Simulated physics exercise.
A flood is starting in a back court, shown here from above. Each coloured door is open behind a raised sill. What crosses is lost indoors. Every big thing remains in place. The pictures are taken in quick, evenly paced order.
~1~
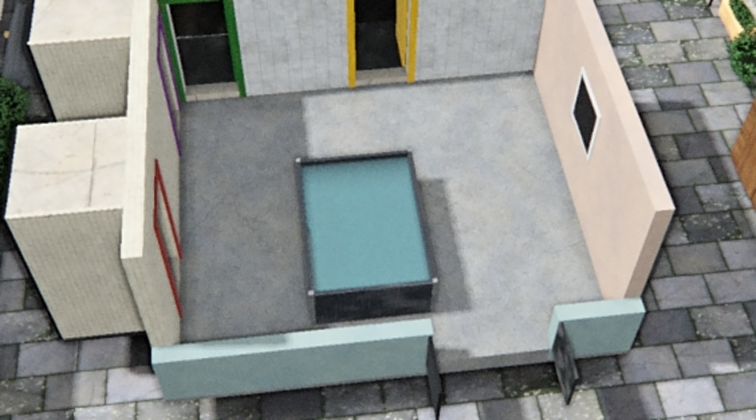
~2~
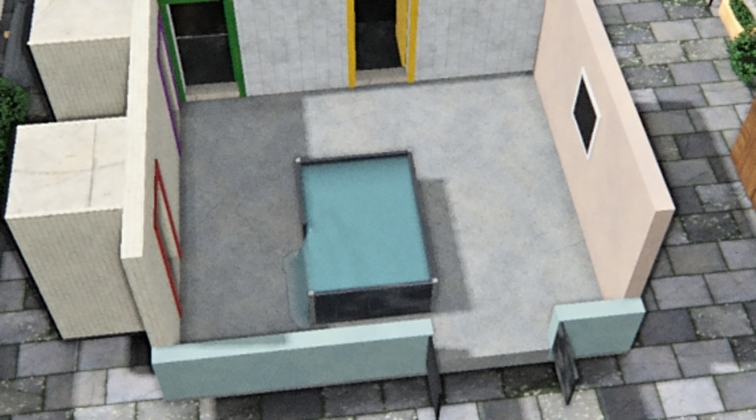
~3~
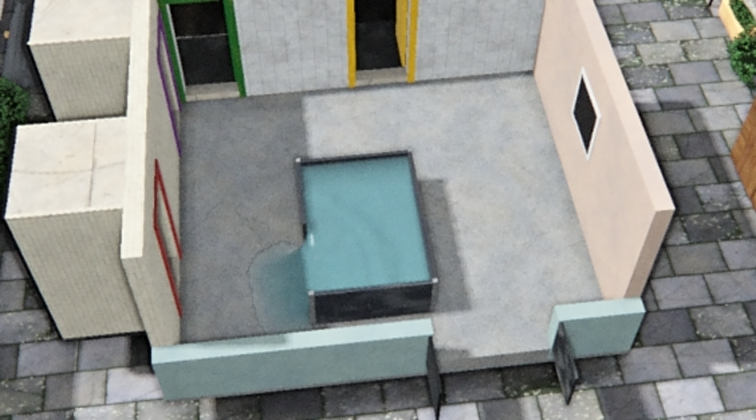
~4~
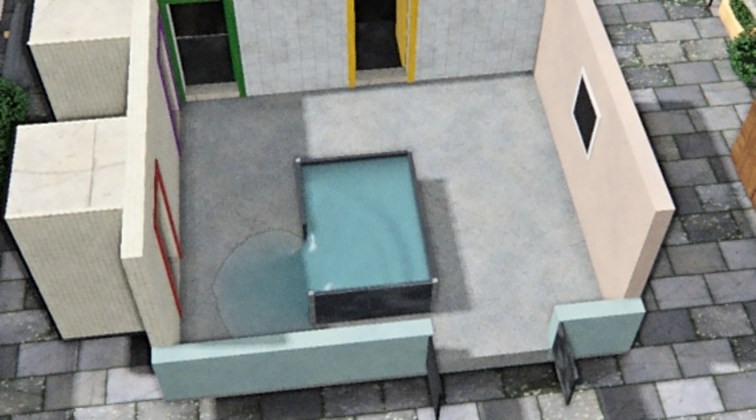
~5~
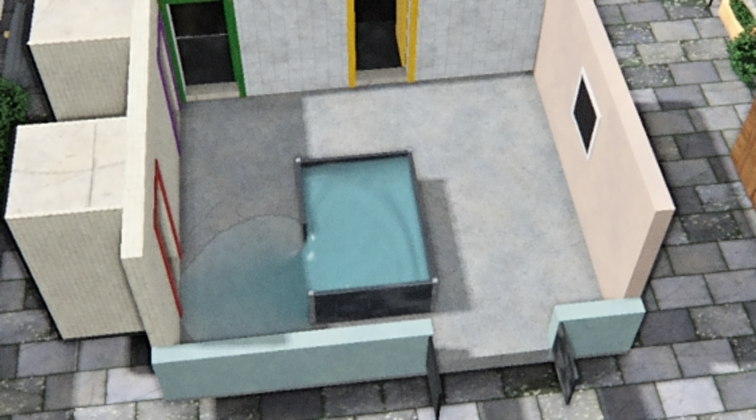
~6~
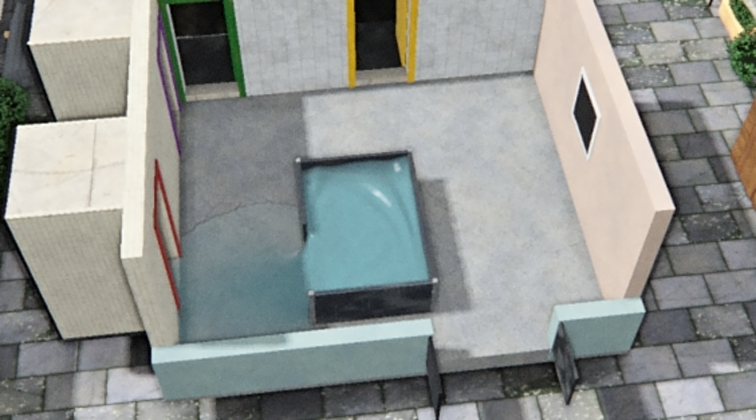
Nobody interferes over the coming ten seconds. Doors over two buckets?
The yellow door is going to let through no more than allowed; the purple door is going to let through more than allowed; the green door is going to let through more than allowed; the red door is going to let through more than allowed.
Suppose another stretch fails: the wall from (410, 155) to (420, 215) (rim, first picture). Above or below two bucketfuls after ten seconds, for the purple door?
At the purple door, the flow beats the threshold.
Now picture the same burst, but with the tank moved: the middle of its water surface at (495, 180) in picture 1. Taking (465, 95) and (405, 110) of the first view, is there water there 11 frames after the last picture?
In that order: Untouched and untouched.
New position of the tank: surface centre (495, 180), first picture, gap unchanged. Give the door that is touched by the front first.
Observation: The one in red.
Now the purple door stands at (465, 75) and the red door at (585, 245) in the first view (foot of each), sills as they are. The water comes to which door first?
That is the door marked green.
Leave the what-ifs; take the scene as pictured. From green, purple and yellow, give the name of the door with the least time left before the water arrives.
It's the one in purple.
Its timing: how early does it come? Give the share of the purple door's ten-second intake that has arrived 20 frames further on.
Roughly 0 per cent.
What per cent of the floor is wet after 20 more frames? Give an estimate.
I'd estimate some 45 per cent.
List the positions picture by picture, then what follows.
Still water in the water tank at (363, 222), in the first picture.
The front is at (294, 255), out from the gap at (311, 276), in the second picture.
Water pours out at (311, 278) and has run to (262, 258), in the third picture.
Water pours out at (312, 279) and has run to (222, 276), in the fourth picture.
The front is at (181, 287), out from the gap at (312, 279), in the fifth picture.
Water pours out at (312, 279) and has run to a hidden place, in the sixth picture.
A moment on, water covers 20 % of the floor; the yellow door not reached, the purple door not reached, the green door not reached, the red door far over two buckets in.
Next, water covers 25 % of the floor; the yellow door not reached, the purple door wet at the sill, nothing in, the green door not reached, the red door far over two buckets in.
Then, water covers 45 % of the floor; the yellow door not reached, the purple door wet at the sill, nothing in, the green door under two buckets in, the red door far over two buckets in.
Later, water covers 75 % of the floor; the yellow door wet at the sill, nothing in, the purple door under two buckets in, the green door over two buckets in, the red door far over two buckets in.
In the end, water covers 95 % of the floor; the yellow door wet at the sill, nothing in, the purple door over two buckets in, the green door over two buckets in, the red door far over two buckets in.
